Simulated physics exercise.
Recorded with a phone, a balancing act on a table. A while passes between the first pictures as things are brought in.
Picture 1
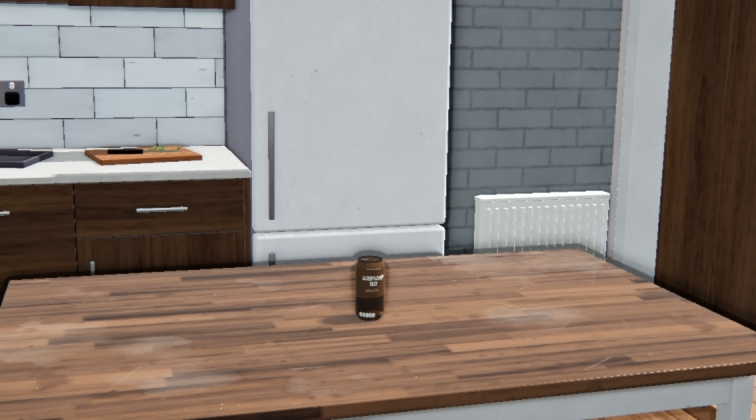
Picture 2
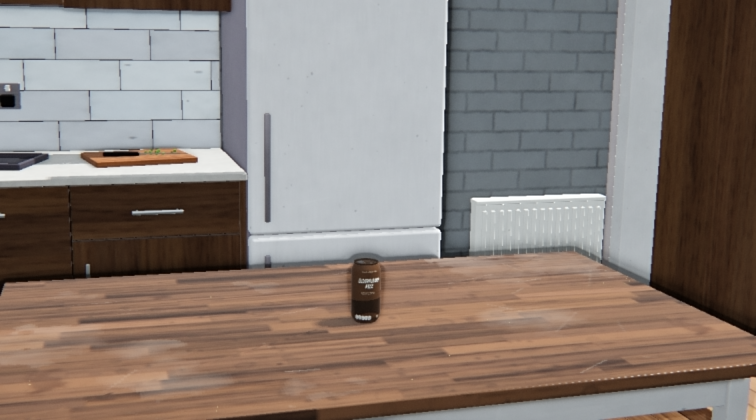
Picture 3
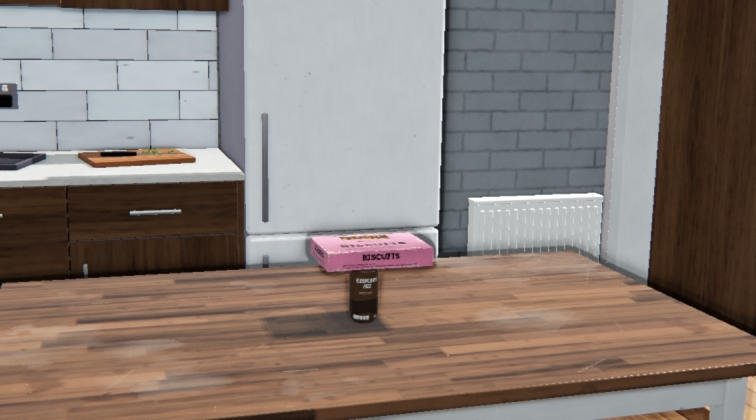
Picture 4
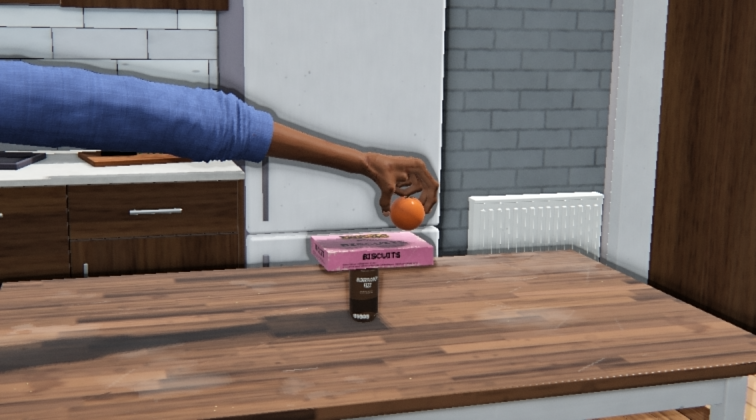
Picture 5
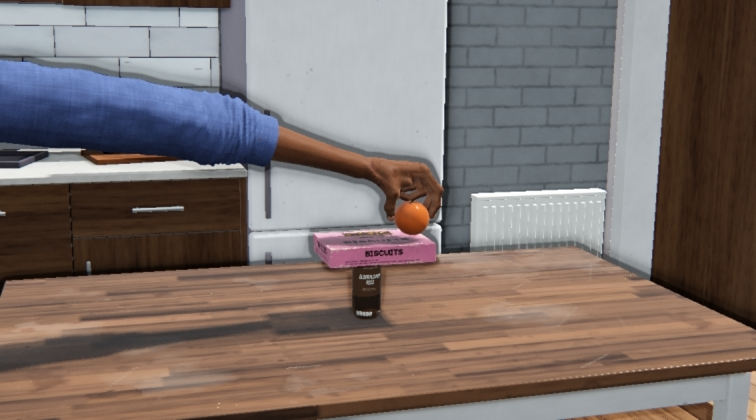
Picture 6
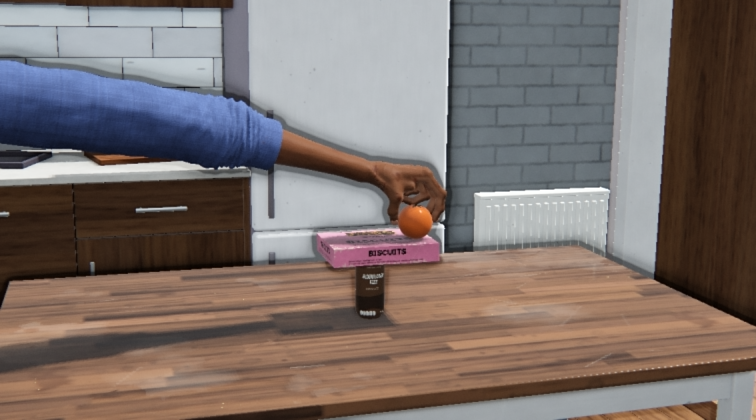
An arm in a blue sleeve reaches in from the left over a wooden table in a kitchen, seen from slightly above by a mildly shifting camera. A dark can stands on the table before a white fridge, with a grey brick wall and white radiator to the right. A pink biscuit packet appears on top of the can, then the hand lowers an orange tomato onto its right side, still holding it.
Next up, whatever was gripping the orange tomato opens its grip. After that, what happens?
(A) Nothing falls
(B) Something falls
B.
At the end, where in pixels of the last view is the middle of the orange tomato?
It ends up close to (438, 300).
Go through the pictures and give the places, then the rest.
The last thing is not in view yet, in the first picture.
The last thing is not in view yet, in the second picture.
The last thing is not in view yet; pink packet (371, 251), in the third picture.
Coming down; orange tomato (407, 213); pink packet (371, 250), in the fourth picture.
Coming down; orange tomato (412, 218); pink packet (373, 247), in the fifth picture.
Set down, still held; orange tomato (415, 221); pink packet (377, 247), in the sixth picture.
Then, 0.30 s past the last view, orange tomato now fallen; pink packet rocked 65° from its first pose.
Then, 0.40 s past the last view, pink packet on its side.
Finally, fallen, pink packet and orange tomato; brown can still in place. Final places as the last picture's camera would see them, orange tomato near (438, 300). The stack comes apart.
